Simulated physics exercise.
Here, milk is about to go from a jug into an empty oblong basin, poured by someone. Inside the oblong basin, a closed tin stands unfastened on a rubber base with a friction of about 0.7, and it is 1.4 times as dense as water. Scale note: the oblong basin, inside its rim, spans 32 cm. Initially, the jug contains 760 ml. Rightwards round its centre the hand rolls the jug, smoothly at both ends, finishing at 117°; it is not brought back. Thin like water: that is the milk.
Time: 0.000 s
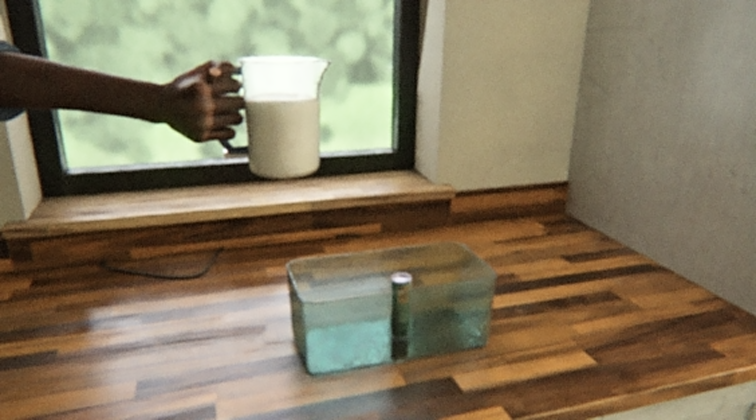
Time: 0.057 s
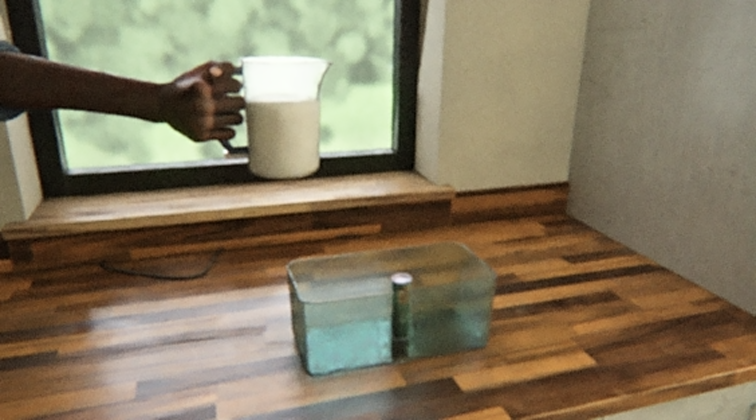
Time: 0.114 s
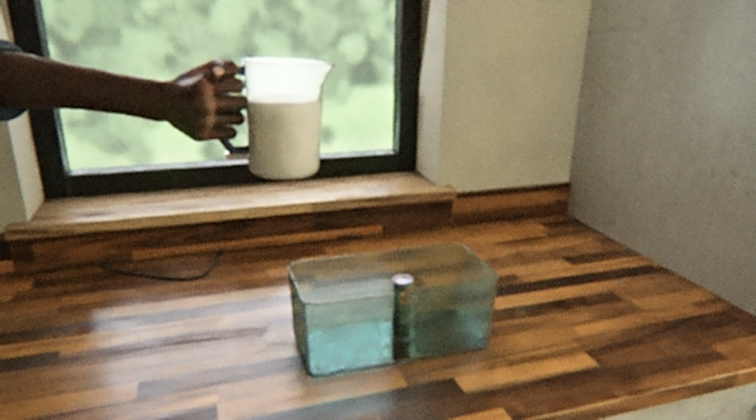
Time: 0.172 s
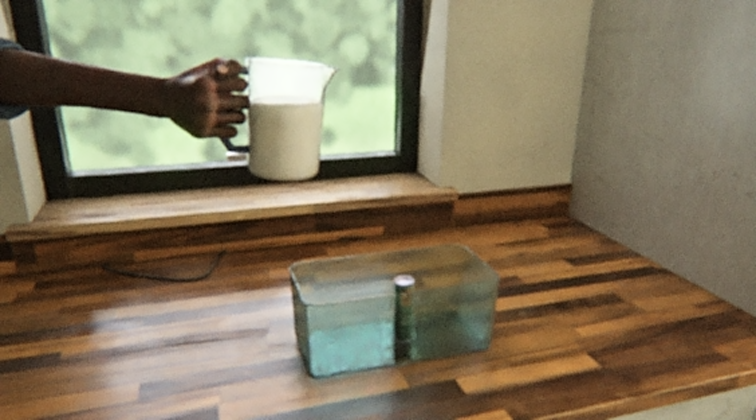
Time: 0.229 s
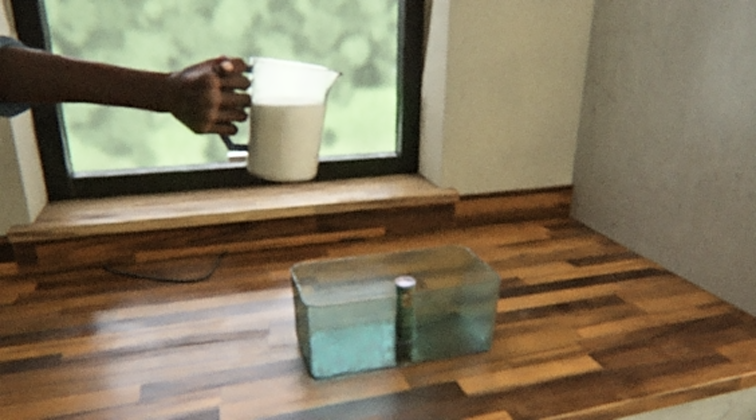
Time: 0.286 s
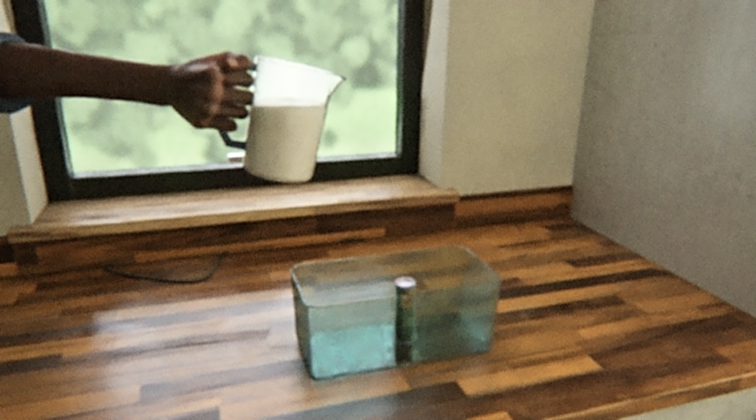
On a wooden countertop beside a window, a glass basin with a small tin inside sits below a hand gripping a jug of milk. The jug begins upright, then the hand slowly rolls it slightly to the right, its spout dipping a little while the milk stays inside.
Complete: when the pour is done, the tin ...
... has tipped over.
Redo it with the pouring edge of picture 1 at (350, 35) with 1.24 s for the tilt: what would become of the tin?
Result: Tin upright.
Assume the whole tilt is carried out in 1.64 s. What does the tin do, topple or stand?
Result: Tin upright.
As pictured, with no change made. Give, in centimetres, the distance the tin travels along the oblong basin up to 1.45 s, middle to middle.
Estimate: Around 3 cm.
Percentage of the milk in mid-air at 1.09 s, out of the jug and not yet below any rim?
About 36 percent.
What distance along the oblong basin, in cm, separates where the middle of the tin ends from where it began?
Net tin displacement: Roughly 8.0 cm.
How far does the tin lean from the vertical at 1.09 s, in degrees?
Tilt: Around 0°.
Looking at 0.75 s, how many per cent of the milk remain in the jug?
Still held: Roughly 94 % of the total.
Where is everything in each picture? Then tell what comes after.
Tilt 0°; pouring edge (332, 60); surface from (244, 99) to (316, 96); the oblong basin's rim runs from (294, 283) to (478, 259); the tin's top is at (401, 281), in the first picture.
Tilt 1°; pouring edge (333, 61); surface from (244, 99) to (317, 97), in the second picture.
Tilt 2°; pouring edge (336, 64); surface from (246, 100) to (318, 98), in the third picture.
Tilt 5°; pouring edge (339, 68); surface from (249, 102) to (320, 99), in the fourth picture.
Tilt 8°; pouring edge (343, 72); surface from (250, 103) to (323, 101), in the fifth picture.
Tilt 13°; pouring edge (347, 78); surface from (252, 104) to (325, 102), in the sixth picture.
After 0.75 s the tilt is 70° and 93 per cent is still to pour; the tin stands where it began.
After 1.09 s the tilt is 108° and 30 per cent is still to pour; the tin stands where it began.
After 1.45 s the tilt is 117° and 0 per cent is still to pour; the tin leans 14°.
After 1.84 s the tilt is 117° and 0 per cent is still to pour; the tin lies on its side.
In the end the tin lies on its side.
